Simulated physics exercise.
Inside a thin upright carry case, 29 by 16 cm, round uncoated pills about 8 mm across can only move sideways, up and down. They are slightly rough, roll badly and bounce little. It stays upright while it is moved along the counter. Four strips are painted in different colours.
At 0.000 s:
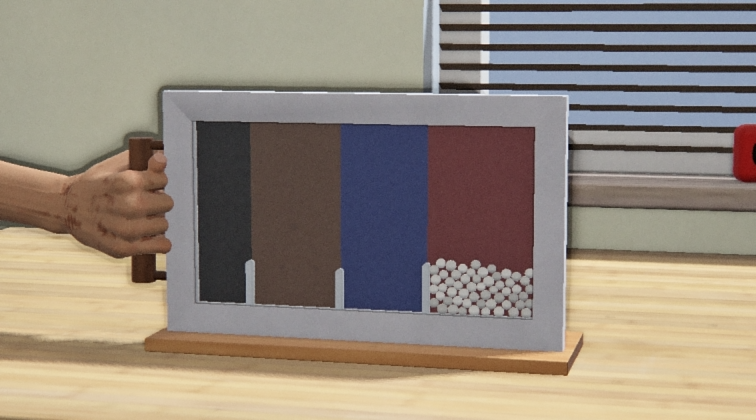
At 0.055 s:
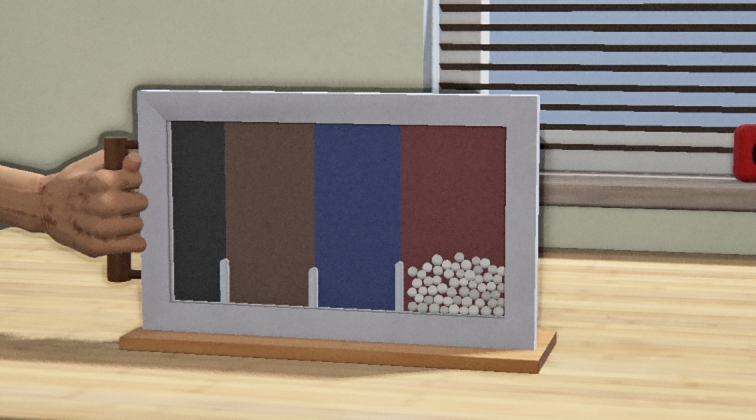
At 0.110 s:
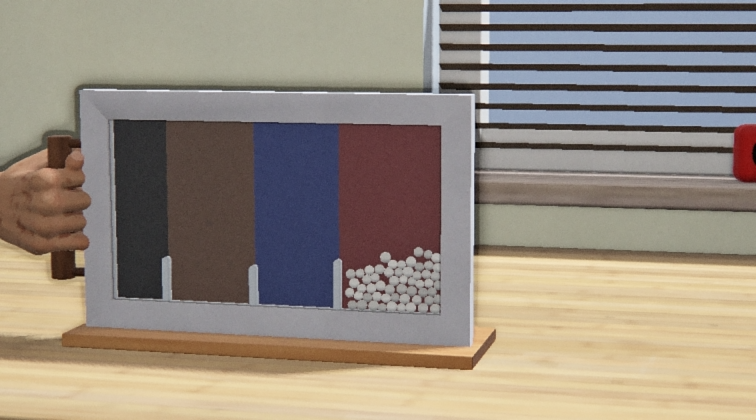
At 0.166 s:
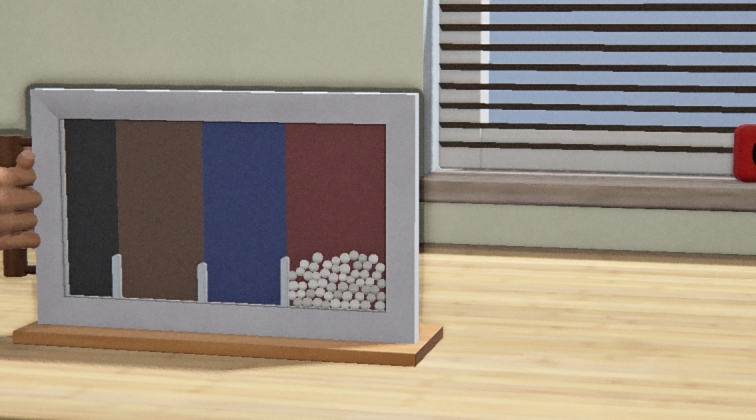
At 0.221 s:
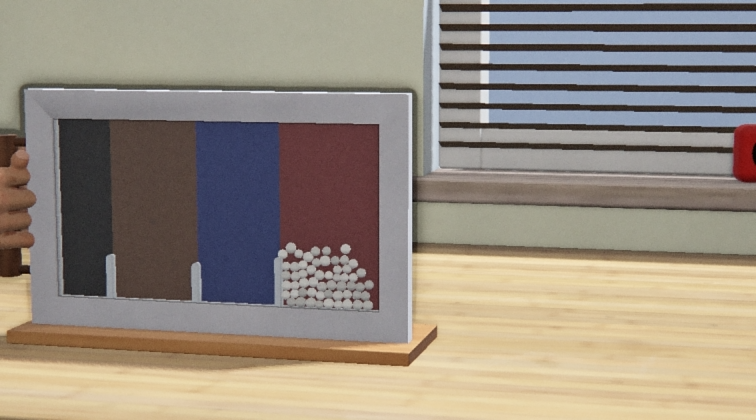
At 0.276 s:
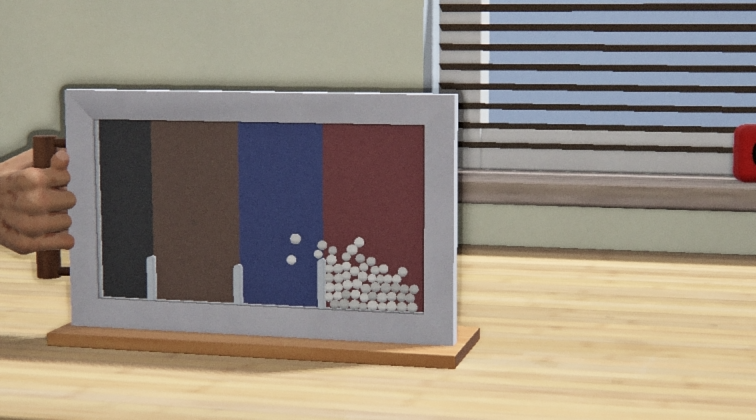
White balls in a framed case shift as a hand slides it left, then back right.
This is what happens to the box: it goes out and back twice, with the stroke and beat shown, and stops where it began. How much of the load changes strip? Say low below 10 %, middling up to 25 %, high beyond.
It is middling.
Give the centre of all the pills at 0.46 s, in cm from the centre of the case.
Some 10 cm right and 6 cm below.
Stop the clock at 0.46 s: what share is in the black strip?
Roughly 0 per cent.
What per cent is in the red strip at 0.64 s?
Roughly 90 per cent.
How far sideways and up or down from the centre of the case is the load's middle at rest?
Some 9 cm right and 6 cm below.
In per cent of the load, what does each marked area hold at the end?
Red strip: 80; blue strip: 15; black strip: 0; brown strip: 5.
By 0.46 s, it is 3 cm to the left; the pills' middle is 10 cm right of and 6 cm below the centre; red 90 %, blue 10 %; 10 % have changed strip.
By 0.64 s, it is 12 cm to the left; the pills' middle is 8 cm right of and 6 cm below the centre; red 90 %, blue 10 %; 10 % have changed strip.
By 0.80 s, it is at its start; the pills' middle is 8 cm right of and 6 cm below the centre; red 80 %, blue 15 %, brown 5 %; 20 % have changed strip.
At rest by 1.4 s, it is at its start; red 80 %, blue 15 %, black 0 %, brown 5 %; 20 % have changed strip.
